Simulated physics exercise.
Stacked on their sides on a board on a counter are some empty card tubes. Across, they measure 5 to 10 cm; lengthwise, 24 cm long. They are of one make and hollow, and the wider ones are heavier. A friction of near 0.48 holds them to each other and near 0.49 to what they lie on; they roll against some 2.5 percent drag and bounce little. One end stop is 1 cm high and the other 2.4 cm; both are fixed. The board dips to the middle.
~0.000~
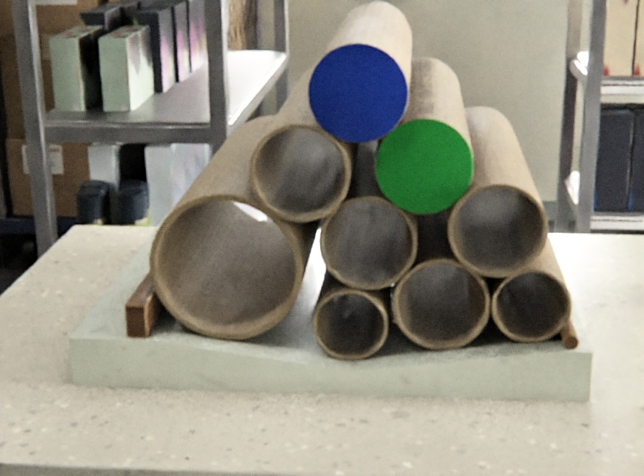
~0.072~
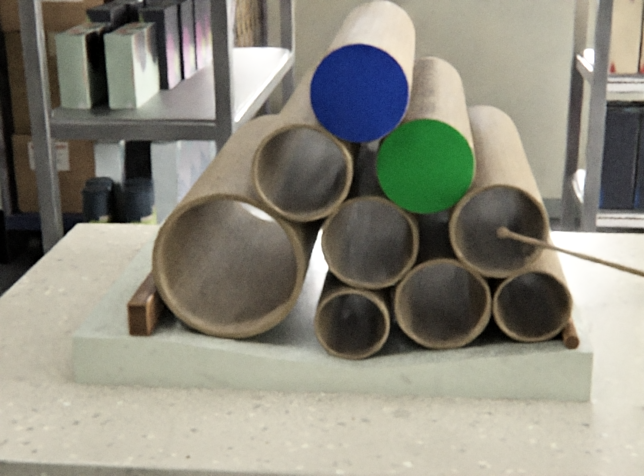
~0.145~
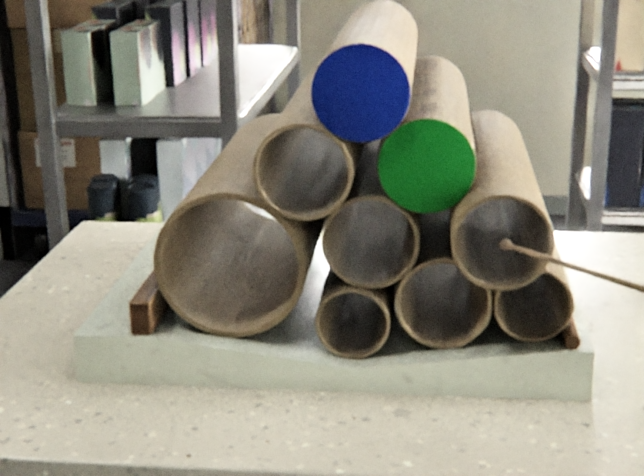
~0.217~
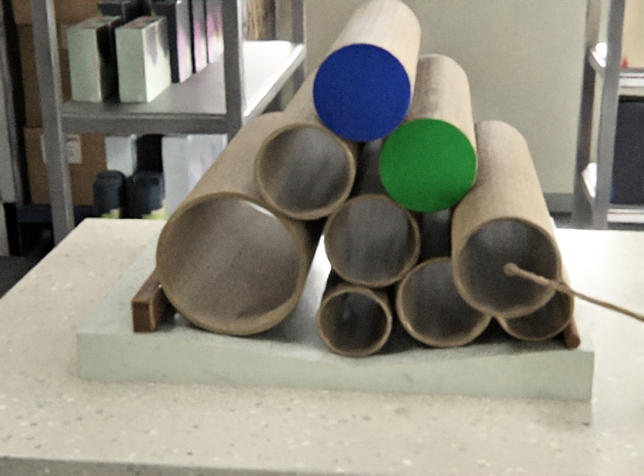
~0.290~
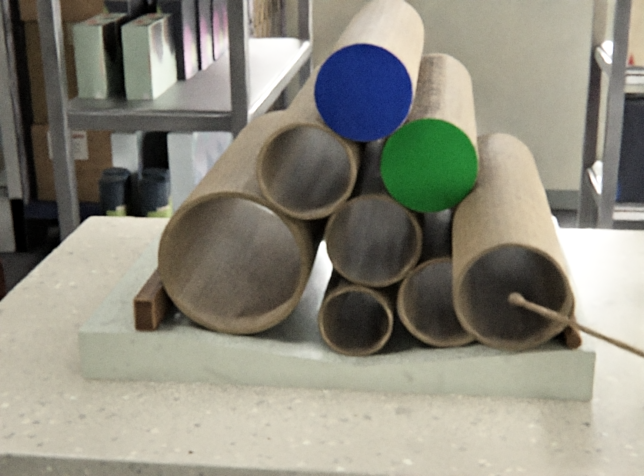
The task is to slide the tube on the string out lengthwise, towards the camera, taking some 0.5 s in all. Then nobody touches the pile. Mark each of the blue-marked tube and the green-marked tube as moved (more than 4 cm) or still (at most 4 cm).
Blue-marked tube: Moved, green-marked tube: Moved.
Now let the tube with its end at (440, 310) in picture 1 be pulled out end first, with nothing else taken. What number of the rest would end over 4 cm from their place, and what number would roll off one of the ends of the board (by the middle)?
Answer: 0 and 0, in that order.
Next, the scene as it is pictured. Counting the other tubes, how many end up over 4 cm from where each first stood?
The number is exactly 2.
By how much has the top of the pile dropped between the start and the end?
Something like 5 cm, I'd say.
After 0.60 s, 0 now displaced over 4 cm; blue 0.7 cm right and 0.6 cm down; green 0.8 cm right and 0.6 cm down.
After 0.74 s, 2 now displaced over 4 cm; blue 3.2 cm right and 4.1 cm down; green 5 cm right and 3.7 cm down.
After 0.95 s, 2 now displaced over 4 cm; 1 off the right end of the board; blue 9 cm right and 8 cm down; green 12 cm right and 6 cm down.
After 1.29 s, 2 now displaced over 4 cm; 2 off the right end of the board; blue 19 cm right and 16 cm down; green 25 cm right and 12 cm down.
All still by 1.8 s, 2 moved over 4 cm; 2 off the right end of the board; blue fallen off to the right; green fallen off to the right; top of the pile 18 cm high, from 22 cm.
